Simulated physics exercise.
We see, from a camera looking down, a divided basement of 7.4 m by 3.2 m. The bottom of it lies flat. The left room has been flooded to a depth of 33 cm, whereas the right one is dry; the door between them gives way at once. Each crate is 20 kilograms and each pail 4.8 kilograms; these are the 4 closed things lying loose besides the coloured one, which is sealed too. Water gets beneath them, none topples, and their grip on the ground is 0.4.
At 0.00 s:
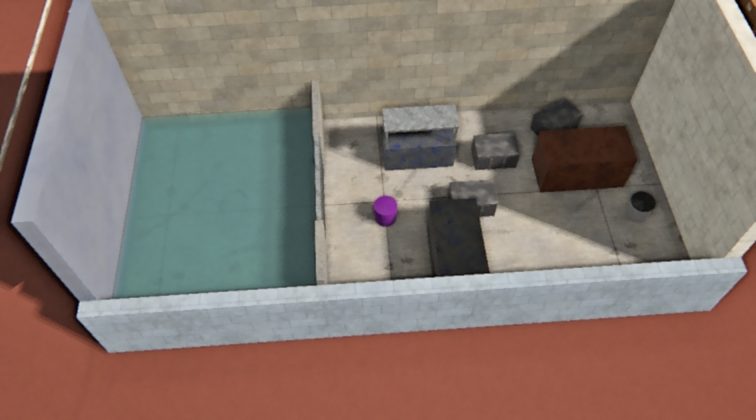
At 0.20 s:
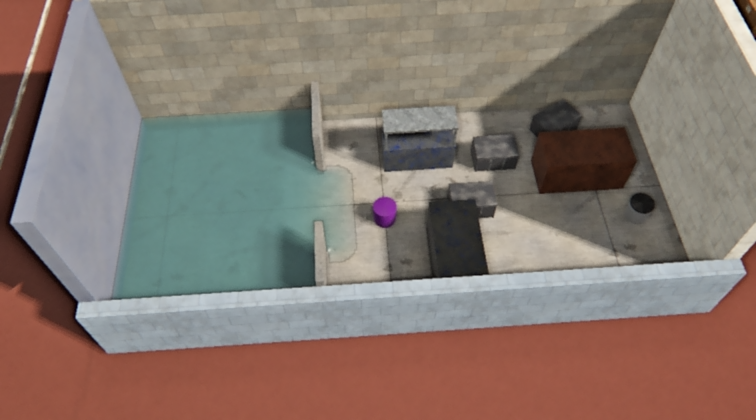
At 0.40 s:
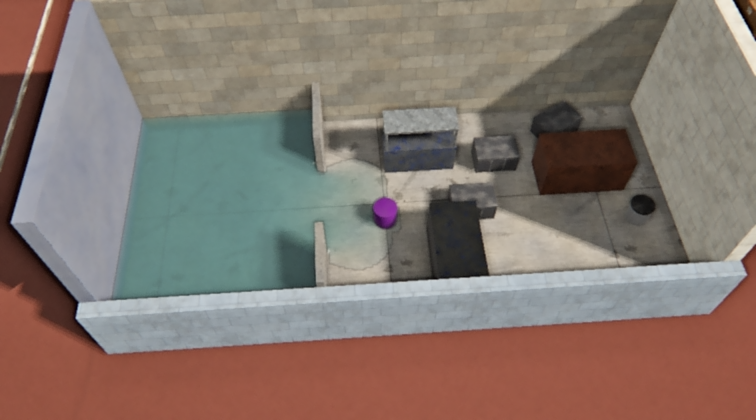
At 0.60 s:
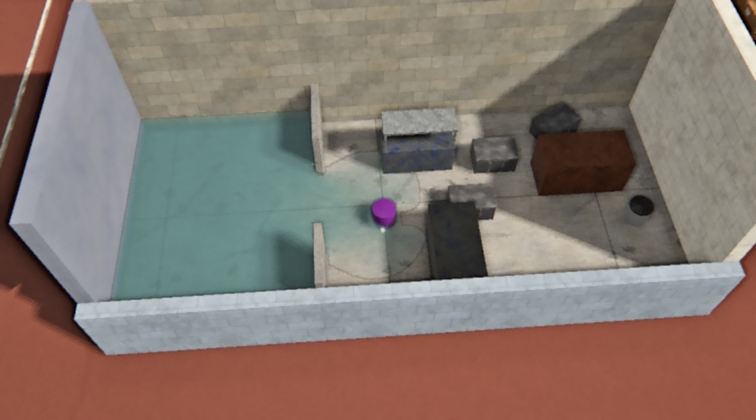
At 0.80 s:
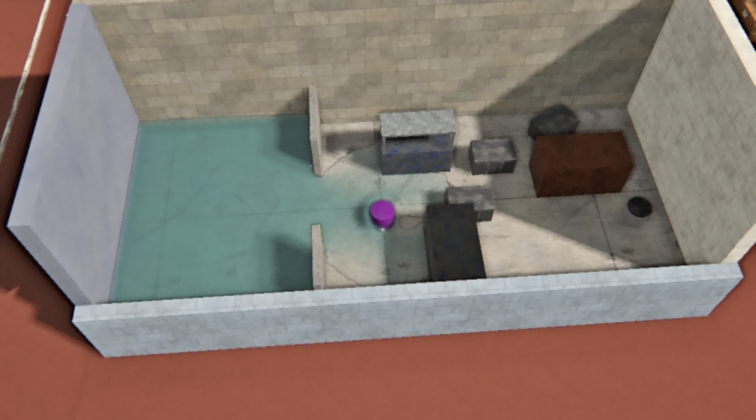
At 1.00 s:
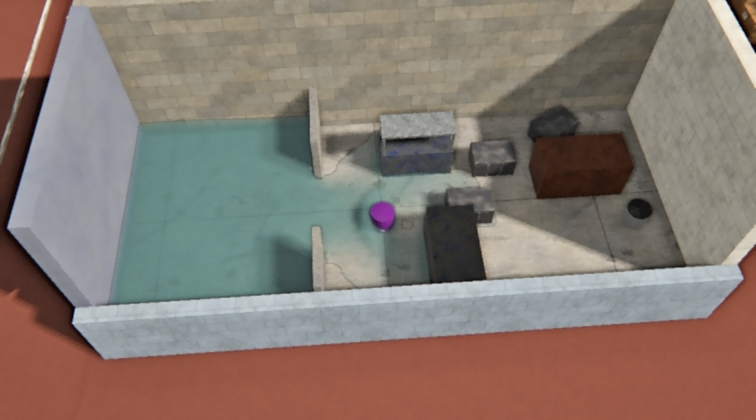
In the video, a gap opens in the wall dividing a basement, and water from the flooded left room spreads across the right room's floor, reaching around a purple pail while the pail and the scattered objects barely move.
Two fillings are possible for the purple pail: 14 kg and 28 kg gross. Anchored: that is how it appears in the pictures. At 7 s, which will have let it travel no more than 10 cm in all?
Nothing qualifies.
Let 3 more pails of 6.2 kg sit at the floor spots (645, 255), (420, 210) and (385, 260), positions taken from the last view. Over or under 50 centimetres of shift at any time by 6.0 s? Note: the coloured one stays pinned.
Result, in sequence: Not exceeded, exceeded, exceeded.
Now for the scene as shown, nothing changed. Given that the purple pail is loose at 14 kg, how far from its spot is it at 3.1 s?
Shift: About 200 cm.
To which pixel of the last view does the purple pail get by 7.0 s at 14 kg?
I'd put it at roughly (591, 233) in the last view.
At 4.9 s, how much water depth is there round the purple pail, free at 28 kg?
About 11 cm.
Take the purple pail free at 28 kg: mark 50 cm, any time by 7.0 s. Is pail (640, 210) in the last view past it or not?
Result - not that far.
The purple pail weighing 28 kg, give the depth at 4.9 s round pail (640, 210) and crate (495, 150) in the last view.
I'd estimate 5 cm for the first and 8 cm for the second.
After 1.4 s the purple pail would be 63 cm from its start with 14 kg and 18 cm from its start with 28 kg; 10 cm of water round it then.
After 3.1 s the purple pail would be 194 cm from its start with 14 kg and 31 cm from its start with 28 kg; 17 cm of water round it then.
After 4.9 s the purple pail would be 272 cm from its start with 14 kg and 33 cm from its start with 28 kg; 11 cm of water round it then.
After 7.0 s the purple pail would be 275 cm from its start with 14 kg and 33 cm from its start with 28 kg; 11 cm of water round it then.
